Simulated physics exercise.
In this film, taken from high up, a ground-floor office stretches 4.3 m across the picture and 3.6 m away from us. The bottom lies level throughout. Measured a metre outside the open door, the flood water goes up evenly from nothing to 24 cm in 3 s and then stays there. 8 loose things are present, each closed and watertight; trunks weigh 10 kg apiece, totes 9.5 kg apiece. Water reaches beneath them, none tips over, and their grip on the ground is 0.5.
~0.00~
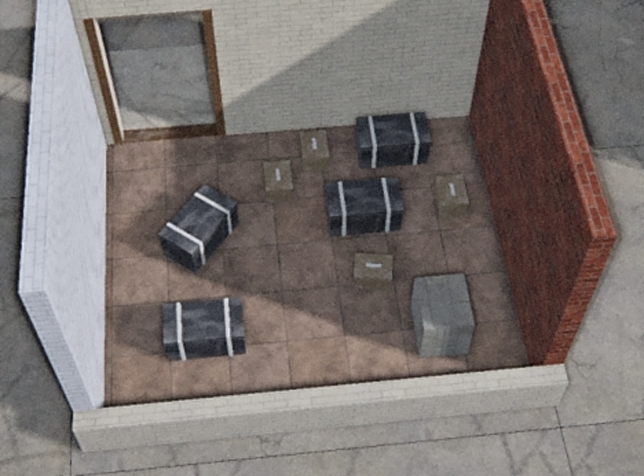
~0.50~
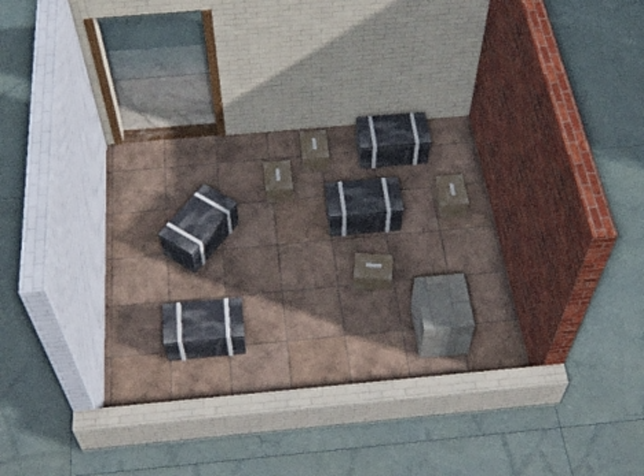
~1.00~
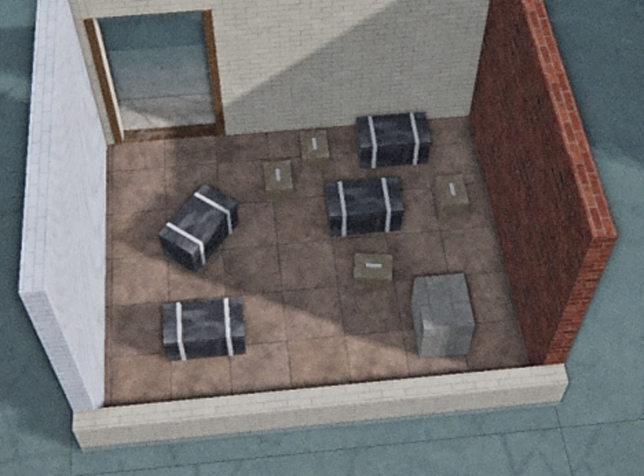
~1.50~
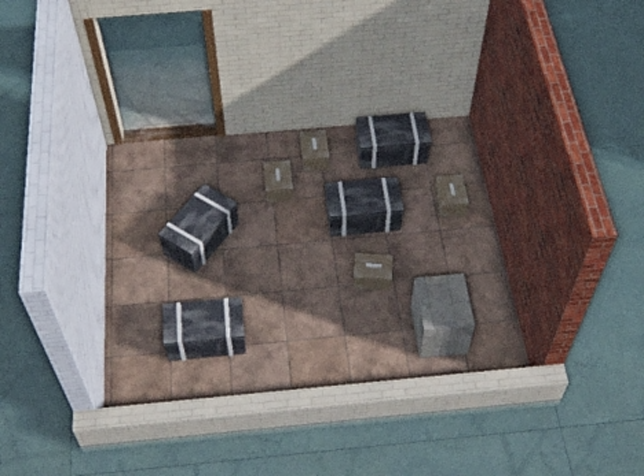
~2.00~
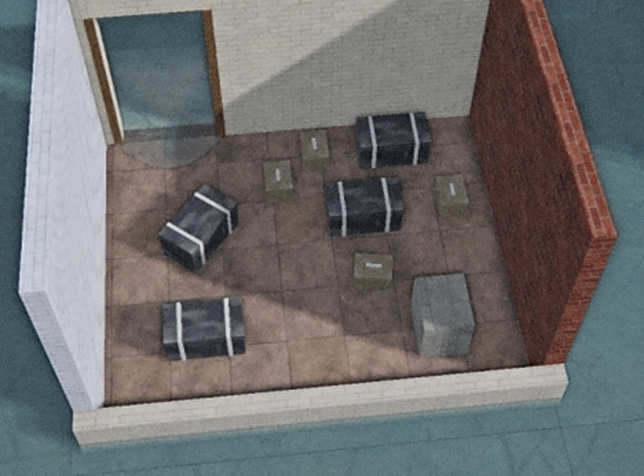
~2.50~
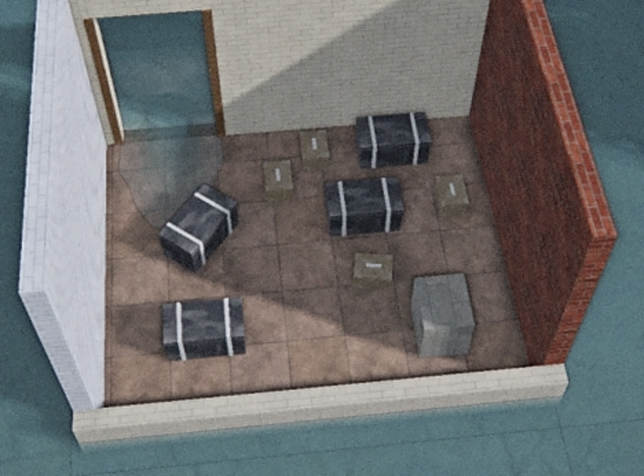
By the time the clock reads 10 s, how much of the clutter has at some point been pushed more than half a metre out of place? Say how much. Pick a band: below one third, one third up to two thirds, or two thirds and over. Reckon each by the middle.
The share is one third up to two thirds.
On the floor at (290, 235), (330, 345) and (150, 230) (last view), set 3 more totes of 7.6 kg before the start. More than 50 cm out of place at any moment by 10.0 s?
First one stays inside the line, second one crosses the line, third one crosses the line.
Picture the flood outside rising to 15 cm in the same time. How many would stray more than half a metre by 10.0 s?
I count 2 of them in that case.
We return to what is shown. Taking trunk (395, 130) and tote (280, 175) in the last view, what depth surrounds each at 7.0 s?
Roughly 0 and 3 cm.
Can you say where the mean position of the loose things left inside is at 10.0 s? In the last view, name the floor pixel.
Mean position approx. (368, 198).
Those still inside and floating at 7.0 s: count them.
At that moment it comes to 2.
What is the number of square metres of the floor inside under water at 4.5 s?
That flooded area is roughly 8.0 m2.
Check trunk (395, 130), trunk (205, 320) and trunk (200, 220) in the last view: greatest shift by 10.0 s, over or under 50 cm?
In that order: Under, past it, more.
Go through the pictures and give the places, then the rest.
A trunk at (364, 196) rests on the ground; a tote at (373, 266) rests on the ground; 0.0 m2 under water; 0 of 8 have shifted, in the first frame.
A trunk at (364, 196) rests on the ground; a tote at (373, 266), on the bottom; water covers 0.0 m2; 0 of 8 have shifted, in the second frame.
A trunk at (364, 196), on the bottom; a tote at (373, 266) rests on the ground; 0.0 m2 under water; 0 of 8 have shifted, in the third frame.
A trunk at (364, 196) rests on the ground; a tote at (373, 266) rests on the ground; 0.0 m2 under water; 0 of 8 have shifted, in the fourth frame.
A trunk at (364, 196), on the bottom; a tote at (373, 266), on the bottom; 0.3 m2 under water; 0 of 8 have shifted, in the fifth frame.
A trunk at (364, 196) rests on the ground; a tote at (373, 266) rests on the ground; 1.1 m2 under water; 0 of 8 have shifted, in the sixth frame.
After 3.5 s 0 of 8 are over 50 cm from their spots; 0 afloat.
After 4.5 s 1 of 8 are over 50 cm from their spots; 0 afloat.
After 7.0 s 2 of 8 are over 50 cm from their spots; 2 afloat.
After 10.0 s 5 of 8 are over 50 cm from their spots, and 5 have been at some point; 4 afloat.
